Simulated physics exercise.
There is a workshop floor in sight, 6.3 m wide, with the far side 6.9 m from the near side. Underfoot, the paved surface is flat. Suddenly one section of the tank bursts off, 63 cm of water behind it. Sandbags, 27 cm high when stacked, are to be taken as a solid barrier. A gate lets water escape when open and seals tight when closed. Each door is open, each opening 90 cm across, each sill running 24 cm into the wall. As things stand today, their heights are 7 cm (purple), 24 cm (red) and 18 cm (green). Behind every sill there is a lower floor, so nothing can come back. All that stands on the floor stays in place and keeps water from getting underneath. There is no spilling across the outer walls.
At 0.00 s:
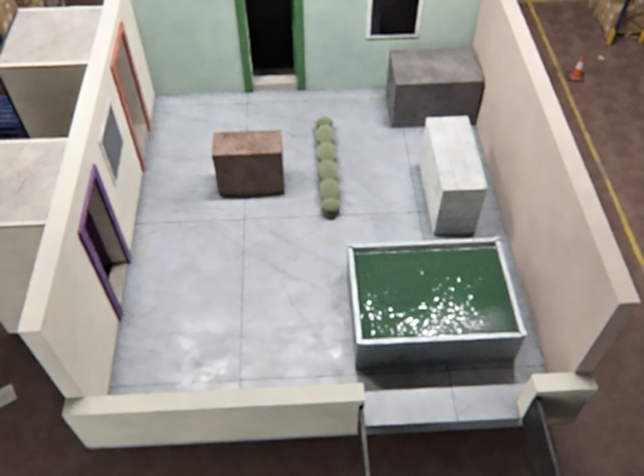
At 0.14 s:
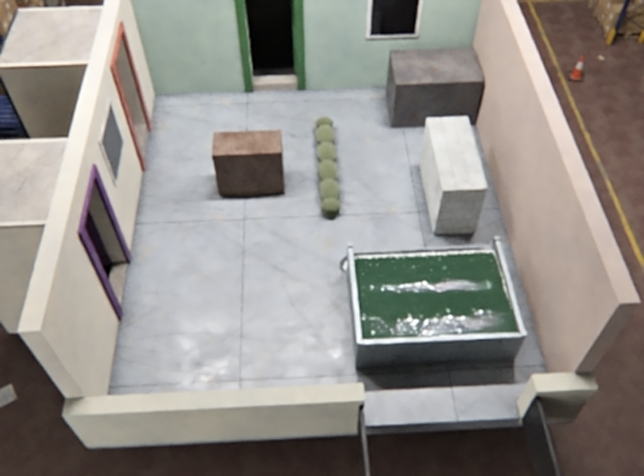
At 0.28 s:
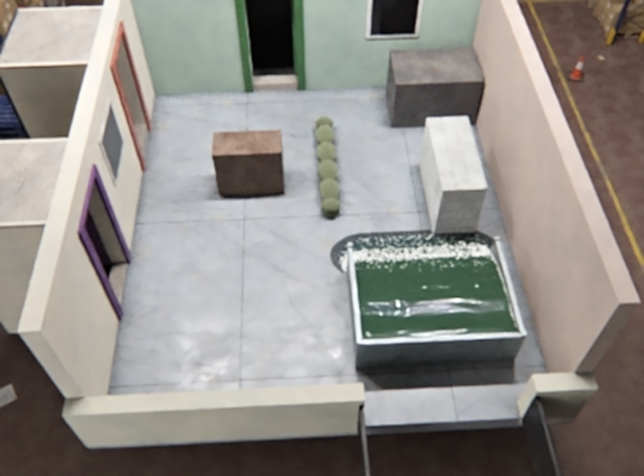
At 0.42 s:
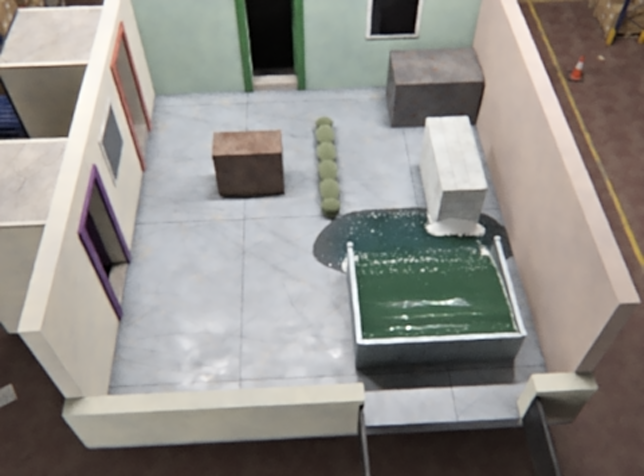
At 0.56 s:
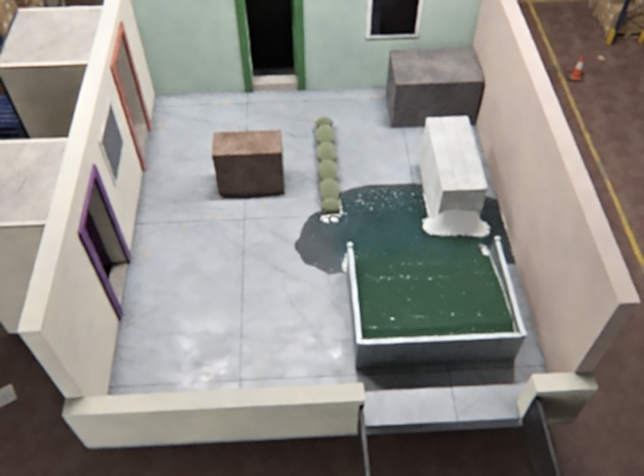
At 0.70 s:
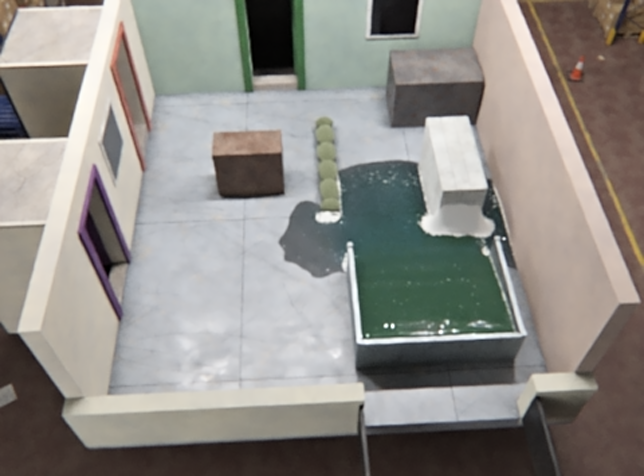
On a workshop floor, green water pours from a tank's far side and spreads around a white block.
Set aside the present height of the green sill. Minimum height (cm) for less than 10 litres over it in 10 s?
Around 6.5 cm.
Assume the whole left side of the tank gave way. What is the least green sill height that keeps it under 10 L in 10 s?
Then it needs around 7.0 cm.
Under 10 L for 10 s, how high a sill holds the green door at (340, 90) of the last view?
Minimum: Close to 36 cm.
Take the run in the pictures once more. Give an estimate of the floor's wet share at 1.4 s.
About 30 per cent.
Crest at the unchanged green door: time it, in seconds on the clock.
Peak time: About 5.0 s.
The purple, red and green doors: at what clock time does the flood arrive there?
Purple 3.4 s, red 3.4 s, green 2.0 s.
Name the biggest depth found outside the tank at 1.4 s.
39 cm.
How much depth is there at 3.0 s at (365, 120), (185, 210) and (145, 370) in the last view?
Close to 13, 4 and 0 cm deep.
After 1.4 s water covers 30 % of the floor, deepest (39 cm) near (446, 240); it has not reached the green door.
After 3.0 s water covers 55 % of the floor, deepest (53 cm) near (448, 86); 9 cm at the green door, 0 litres in over its 18 cm sill.
After 10.0 s water covers 95 % of the floor, deepest (14 cm) near (104, 422); 3 cm at the green door, 0 litres in over its 18 cm sill.
At the green door as built, the water arrived by 2.1 s and peaked near 10 cm at 5.0 s.
Run again over the same 10 s with other heights there, 14 litres in over 6 cm, 4 litres over 8 cm. The limit of 10 litres is kept from about 6.5 cm up.
